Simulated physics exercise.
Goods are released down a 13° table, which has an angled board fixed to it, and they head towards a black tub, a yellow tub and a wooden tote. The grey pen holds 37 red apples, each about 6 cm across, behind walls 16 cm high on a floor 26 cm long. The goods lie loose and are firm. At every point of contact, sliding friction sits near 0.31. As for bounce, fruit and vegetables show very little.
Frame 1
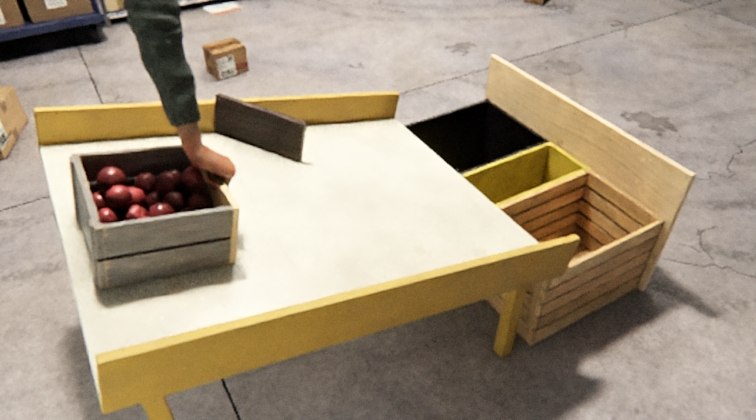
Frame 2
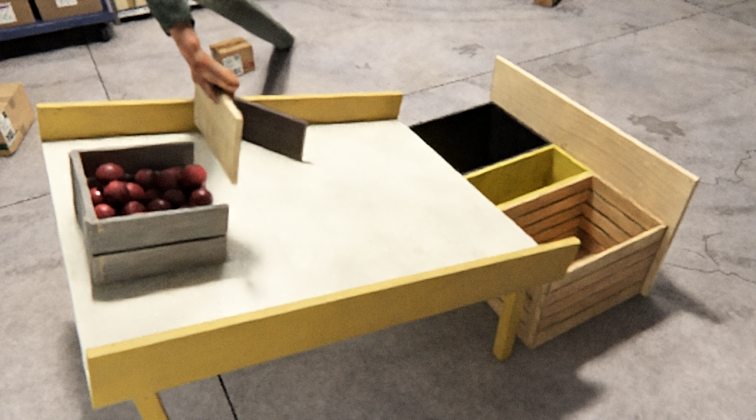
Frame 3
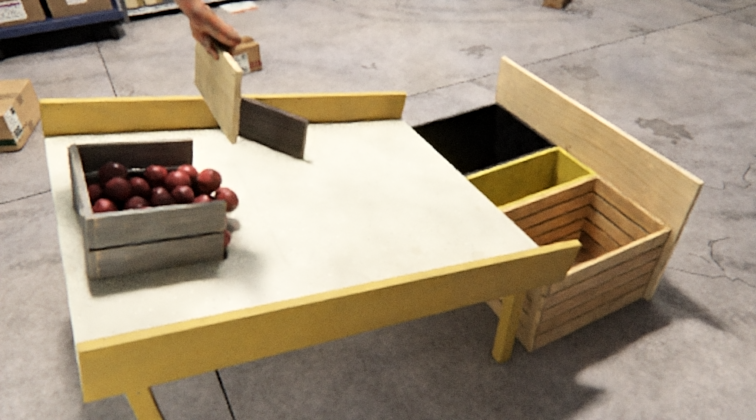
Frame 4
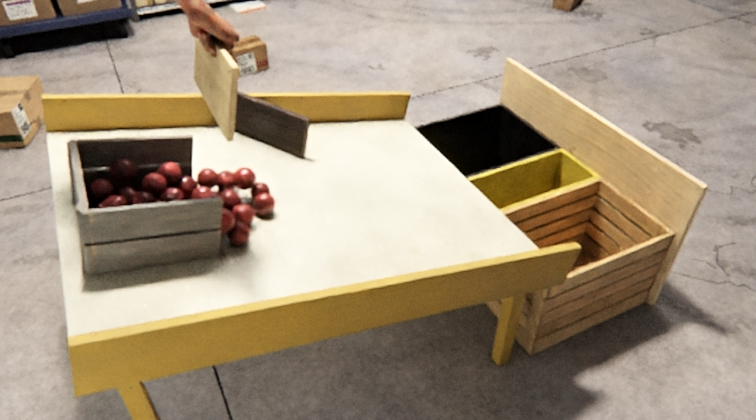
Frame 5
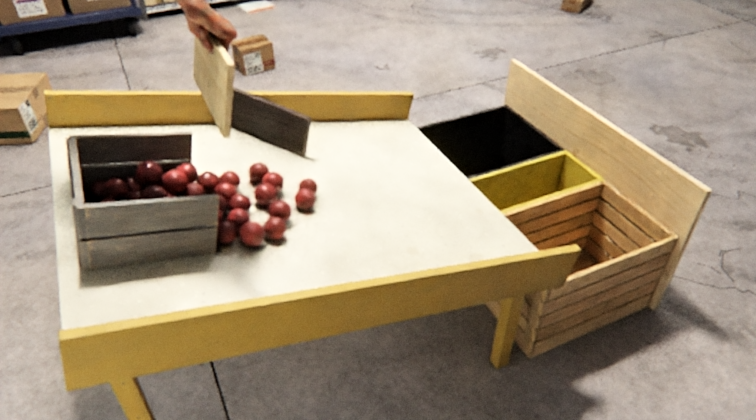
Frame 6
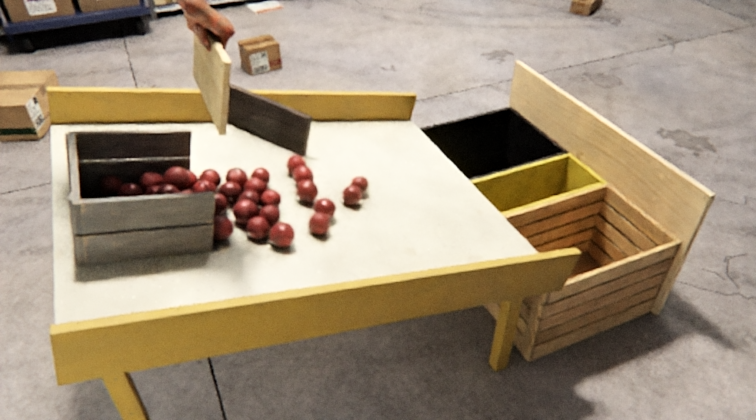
A hand lifted a wooden panel away from the right side of a grey crate on a sloping table, and red apples spilled out and rolled rightward, spreading loosely across the pale surface.
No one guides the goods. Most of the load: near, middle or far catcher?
Middle.
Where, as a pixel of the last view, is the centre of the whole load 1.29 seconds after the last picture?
The middle of the load sits near (557, 228).
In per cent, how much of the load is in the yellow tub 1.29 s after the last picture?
Estimated fraction: Some 50 percent.
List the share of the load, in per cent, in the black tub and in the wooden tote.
20 and 25 %.
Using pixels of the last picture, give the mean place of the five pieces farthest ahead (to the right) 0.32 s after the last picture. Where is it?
Centre approx. at (445, 181) px.
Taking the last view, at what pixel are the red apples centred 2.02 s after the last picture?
Look near pixel (550, 238).
Then, 0.32 s after the last picture, 5 still in the grey pen, 31 on the slope and 1 in the air.
Then, 0.73 s after the last picture, 2 in the black tub, 4 in the yellow tub, 1 in the wooden tote, 20 on the slope and 10 in the air.
Then, 1.29 s after the last picture, 6 in the black tub, 18 in the yellow tub, 8 in the wooden tote and 5 in the air.
Outcome (2.02 s after the last picture), 7 in the black tub, 21 in the yellow tub and 9 in the wooden tote.
